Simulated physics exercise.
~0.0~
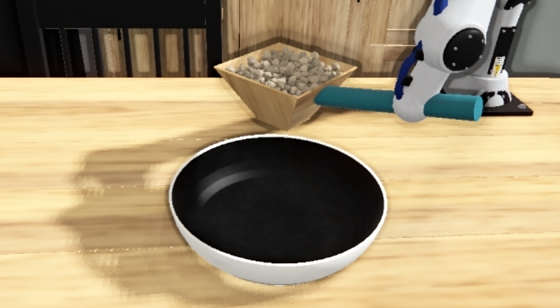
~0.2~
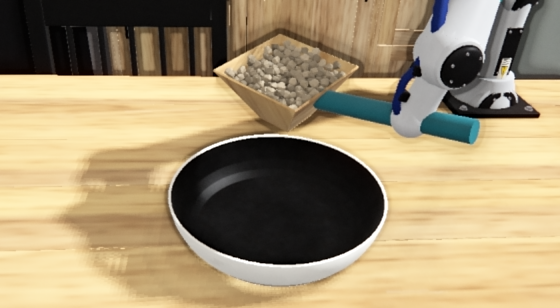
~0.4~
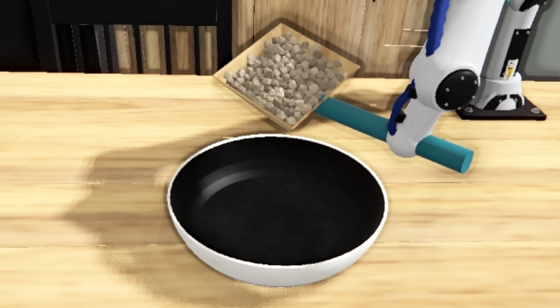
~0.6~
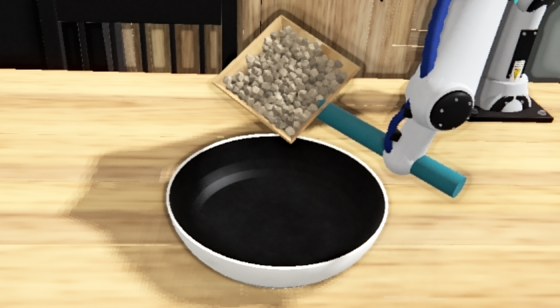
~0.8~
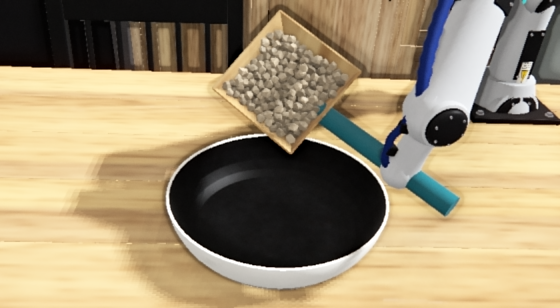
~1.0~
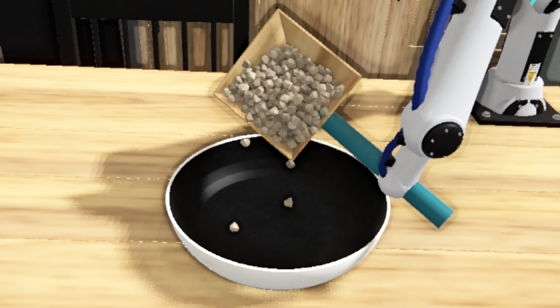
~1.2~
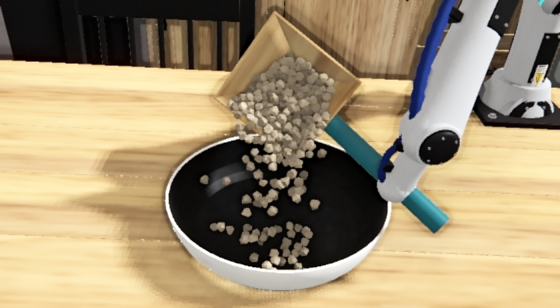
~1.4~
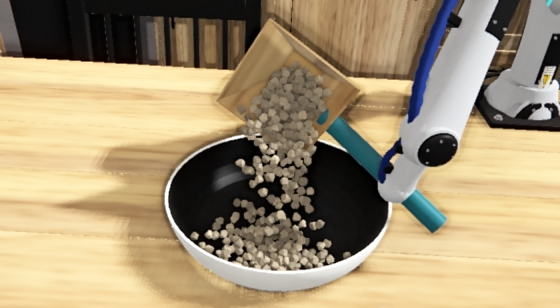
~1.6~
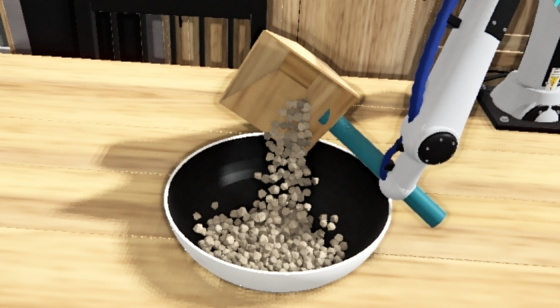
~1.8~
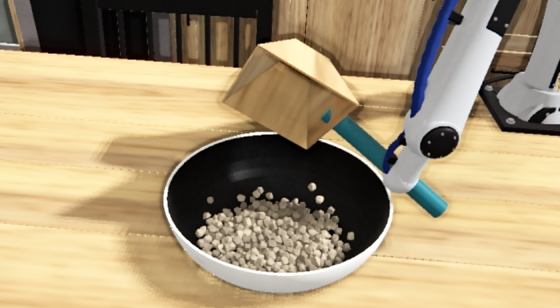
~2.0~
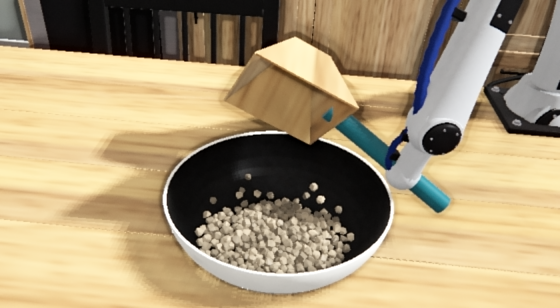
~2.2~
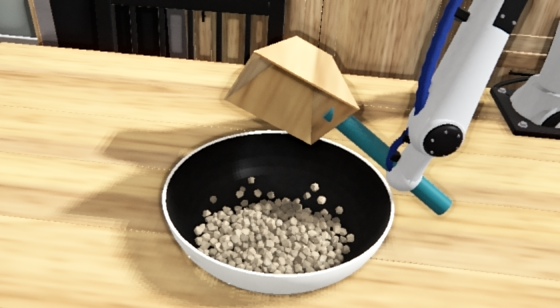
A white robot arm with blue and black parts grips the teal handle of a wooden scoop filled with grey-brown grit, at the right of a pale wooden table seen from slightly above. A wide white pan with a black inside sits empty in front. The arm tilts the scoop steadily over the pan while the view drifts slightly sideways. A few pieces drop first, then a thick stream pours down and heaps up in the pan. The scoop ends upturned and empty, held still above the pan, with all the grit settled inside it.
